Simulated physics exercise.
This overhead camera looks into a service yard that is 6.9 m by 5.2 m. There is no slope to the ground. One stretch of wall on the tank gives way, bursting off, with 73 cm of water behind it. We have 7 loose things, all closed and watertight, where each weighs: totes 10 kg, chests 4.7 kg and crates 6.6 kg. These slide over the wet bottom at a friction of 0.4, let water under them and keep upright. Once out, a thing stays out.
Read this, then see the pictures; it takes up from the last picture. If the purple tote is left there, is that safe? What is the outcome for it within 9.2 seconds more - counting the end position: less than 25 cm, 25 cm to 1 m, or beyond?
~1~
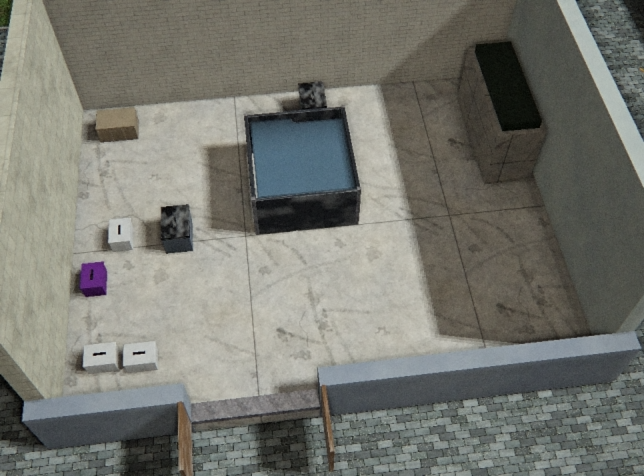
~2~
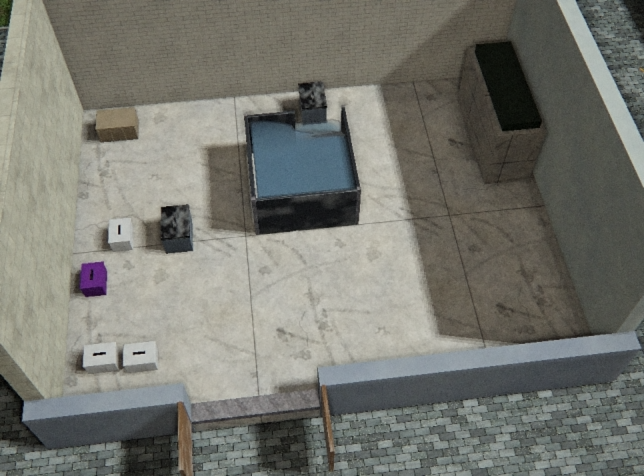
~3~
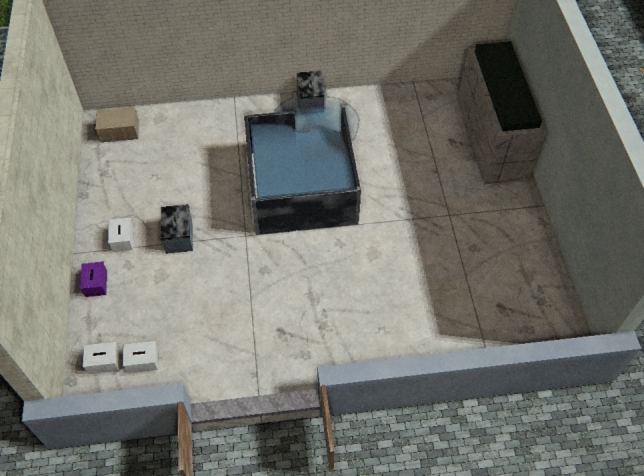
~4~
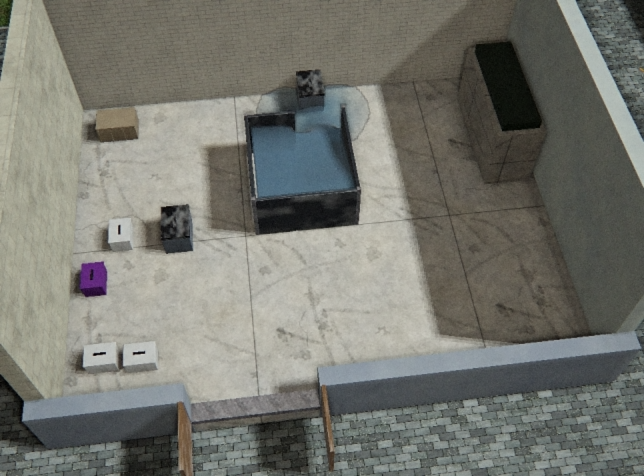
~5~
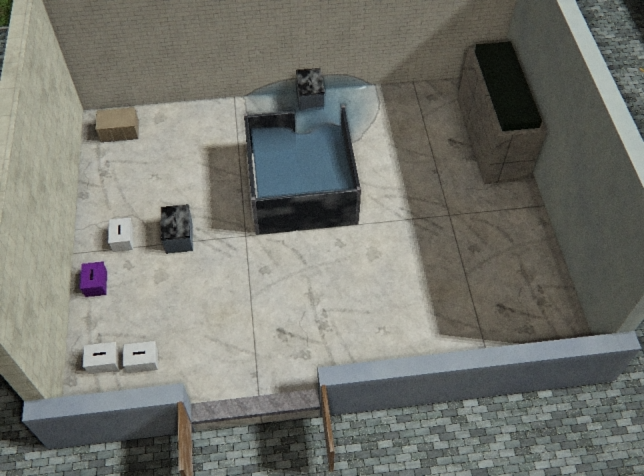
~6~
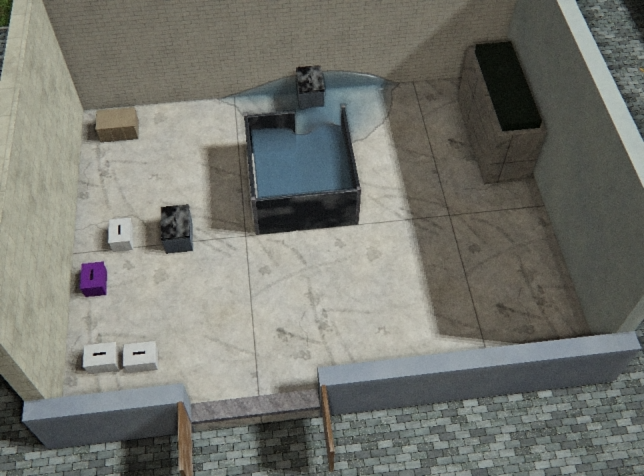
It shifts a short distance.
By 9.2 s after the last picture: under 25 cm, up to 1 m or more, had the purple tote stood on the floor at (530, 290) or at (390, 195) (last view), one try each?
Results, in order: Essentially stationary, then essentially stationary.
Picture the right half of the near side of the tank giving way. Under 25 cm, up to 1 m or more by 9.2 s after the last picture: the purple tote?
Note: Purple tote unmoved.
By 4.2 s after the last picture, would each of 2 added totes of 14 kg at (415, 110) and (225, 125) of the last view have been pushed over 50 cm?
Taking them in order, they end up greater and greater.
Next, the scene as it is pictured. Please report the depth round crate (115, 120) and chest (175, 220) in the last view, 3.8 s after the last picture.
Some 8 cm at the first, some 3 cm at the second.
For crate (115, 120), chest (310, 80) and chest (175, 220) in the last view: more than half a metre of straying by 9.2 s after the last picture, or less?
Beyond, beyond, beyond.
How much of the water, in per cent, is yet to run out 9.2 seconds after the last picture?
94 % or so.
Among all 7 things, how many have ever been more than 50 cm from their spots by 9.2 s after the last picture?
Counting them up, I find 4.
Then, 1.2 s after the last picture the purple tote is near (92, 275), 0.0 m from its start, aground; 0 of 7 are out; 1 afloat.
Then, 3.8 s after the last picture the purple tote is near (100, 295), 0.3 m from its start, aground; 0 of 7 are out; 2 afloat.
Then, 6.2 s after the last picture the purple tote is near (106, 306), 0.6 m from its start, aground; 0 of 7 are out; 3 afloat.
Then, 9.2 s after the last picture the purple tote is near (106, 306), 0.6 m from its start, aground; 0 of 7 are out; 3 afloat.
